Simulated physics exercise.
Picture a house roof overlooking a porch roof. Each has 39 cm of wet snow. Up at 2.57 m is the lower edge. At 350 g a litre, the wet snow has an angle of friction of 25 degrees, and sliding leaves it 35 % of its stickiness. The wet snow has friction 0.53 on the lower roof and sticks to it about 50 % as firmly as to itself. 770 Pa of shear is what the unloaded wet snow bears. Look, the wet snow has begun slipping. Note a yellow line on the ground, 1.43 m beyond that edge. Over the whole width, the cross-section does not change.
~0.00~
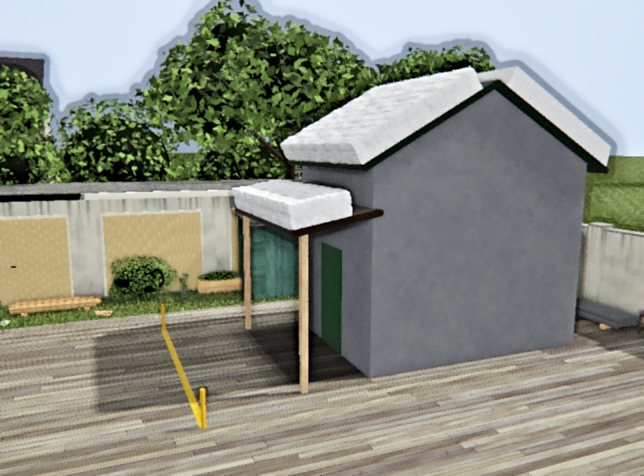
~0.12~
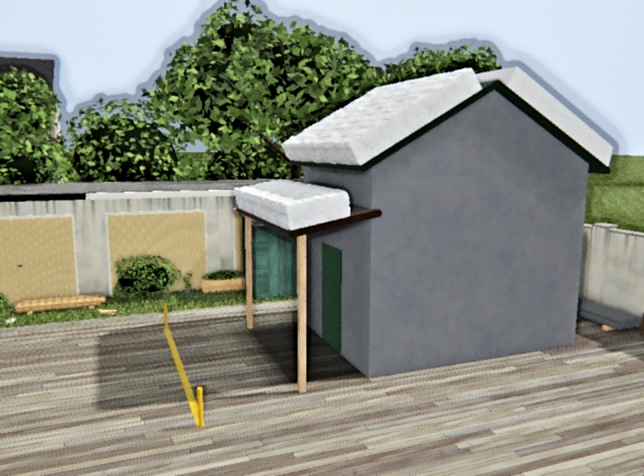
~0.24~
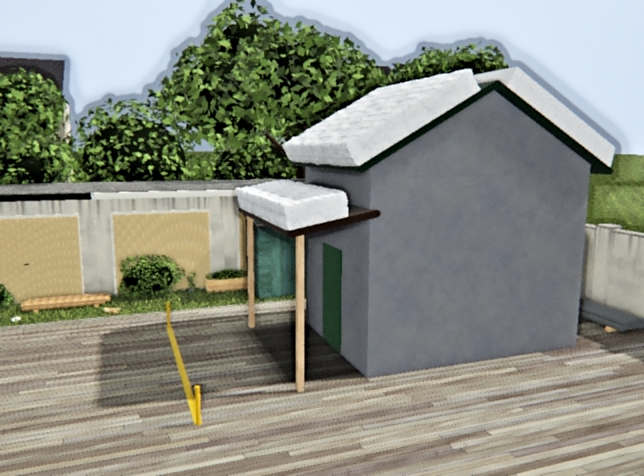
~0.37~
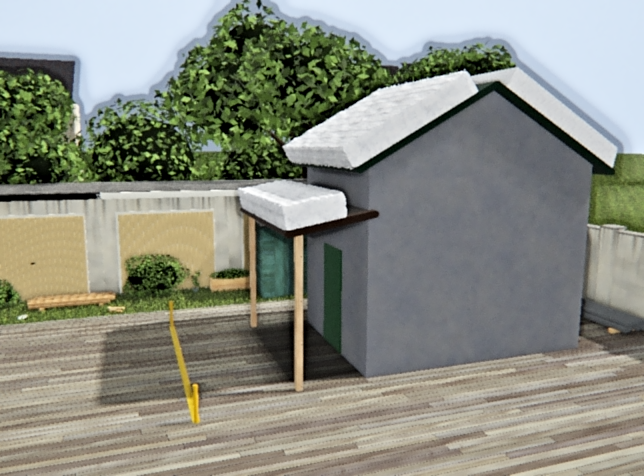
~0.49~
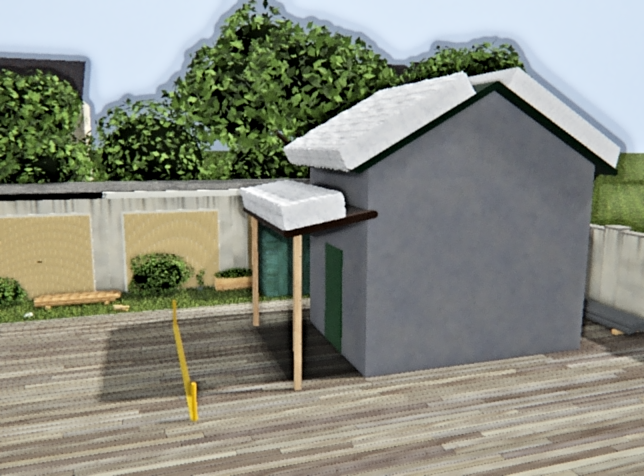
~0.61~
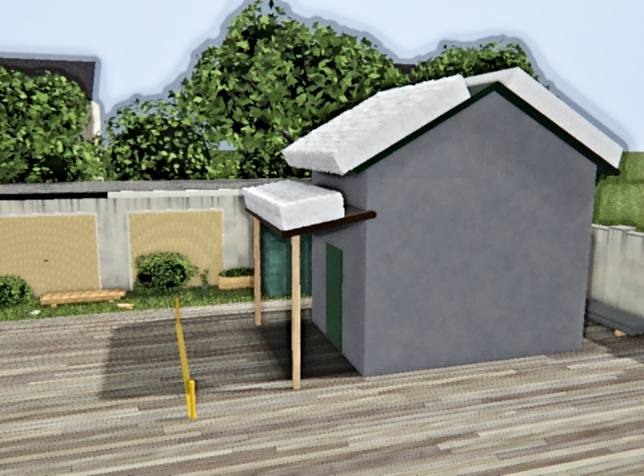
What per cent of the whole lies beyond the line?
Roughly 14 %.
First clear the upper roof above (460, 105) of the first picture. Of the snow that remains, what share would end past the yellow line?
Then around 5 percent.
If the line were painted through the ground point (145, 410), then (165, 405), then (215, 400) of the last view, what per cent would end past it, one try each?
I'd guess near 2 %, then near 6 %, and near 25 % on the last try.
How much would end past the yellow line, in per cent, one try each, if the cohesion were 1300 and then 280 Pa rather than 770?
Respectively 8 % and 40 %.
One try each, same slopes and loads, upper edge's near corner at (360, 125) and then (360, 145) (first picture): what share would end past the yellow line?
First try 40 %, second try 35 %.
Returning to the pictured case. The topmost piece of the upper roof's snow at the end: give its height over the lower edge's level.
I'd put it at around 0.7 m up.
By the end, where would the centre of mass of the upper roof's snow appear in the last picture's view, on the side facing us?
You'll find it around (243, 333).
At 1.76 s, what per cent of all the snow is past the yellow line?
Close to 0 per cent.
After 1.14 s, none is below the lower edge and 0 % is past the line.
After 1.76 s, none is below the lower edge and 0 % is past the line.
After 2.38 s, 19 % is below the lower edge and 0 % is past the line.
After 3.00 s, 47 % is below the lower edge and 4 % is past the line.
After 6.00 s, at the end, 65 % is below the lower edge and 14 % is past the line.
